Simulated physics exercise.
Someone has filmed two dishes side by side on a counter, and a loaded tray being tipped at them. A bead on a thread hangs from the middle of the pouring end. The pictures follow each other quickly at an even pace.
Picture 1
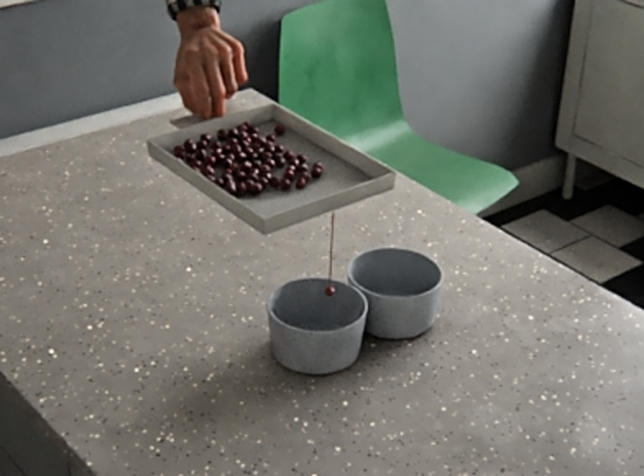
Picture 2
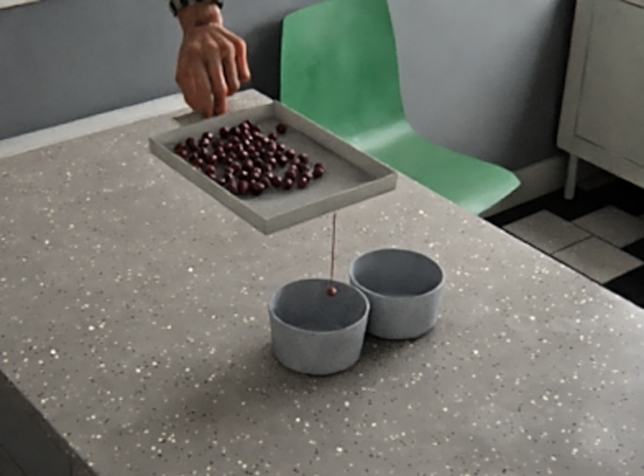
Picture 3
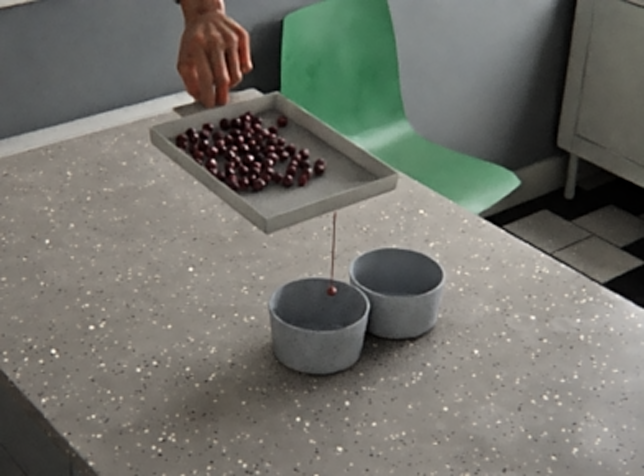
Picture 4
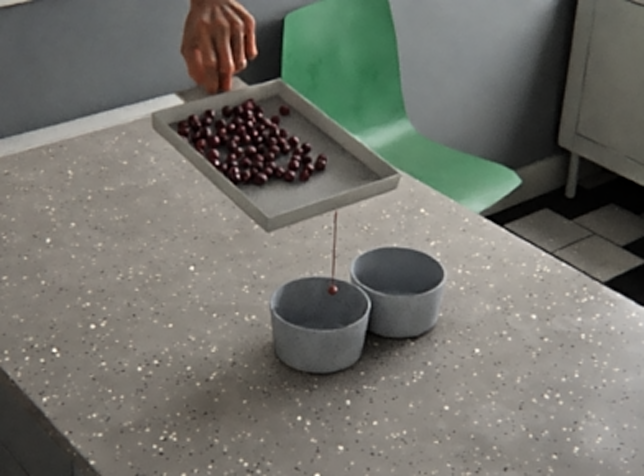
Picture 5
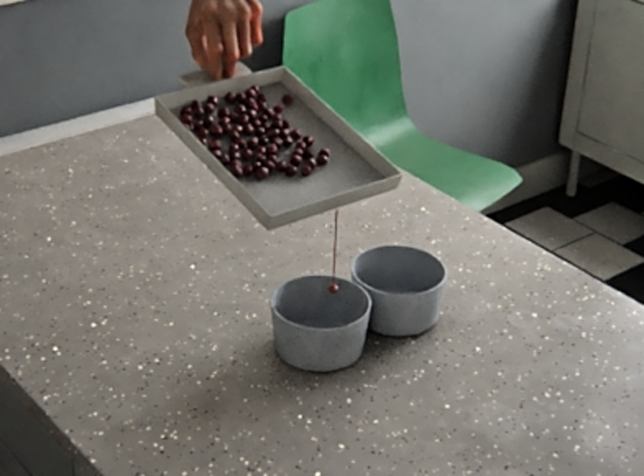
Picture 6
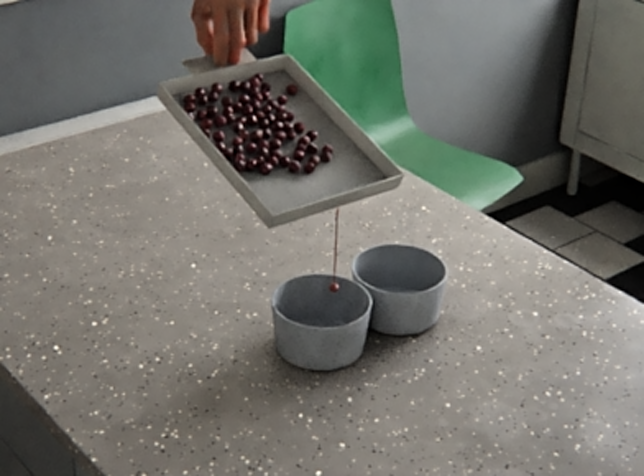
A hand raised the back of a grey tray of dark red cherries, slowly steepening its slant toward two grey bowls on a speckled counter, while a small bead hung nearly still from its front edge.
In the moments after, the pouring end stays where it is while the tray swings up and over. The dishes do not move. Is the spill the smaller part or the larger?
Together they catch under half.
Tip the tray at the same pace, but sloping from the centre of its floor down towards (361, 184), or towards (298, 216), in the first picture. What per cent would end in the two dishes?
About 80 and 10 per cent.
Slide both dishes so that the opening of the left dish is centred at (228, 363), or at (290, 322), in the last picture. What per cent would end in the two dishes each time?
The first gives 20 %, the second 30 %.
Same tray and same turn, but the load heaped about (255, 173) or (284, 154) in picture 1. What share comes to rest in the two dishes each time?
Near 10 % and 10 %.
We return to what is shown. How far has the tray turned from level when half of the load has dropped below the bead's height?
Roughly 120°.
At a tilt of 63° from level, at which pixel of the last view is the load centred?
Roughly at (337, 176).
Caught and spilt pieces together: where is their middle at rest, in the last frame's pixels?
Roughly at (399, 379).
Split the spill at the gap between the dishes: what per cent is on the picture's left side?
Roughly 20 in a hundred.
Just after the last frame, tray tipped steeply; almost all on the tray; just a few in the air.
A moment on, tray tipped past a quarter turn; almost all on the tray; about a tenth outside both.
Further on, tray tipped past a quarter turn; just a few in the left dish; about a tenth in the right dish; almost all outside both.
When it is over, tray tipped past a quarter turn; just a few in the left dish; about a tenth in the right dish; almost all outside both.
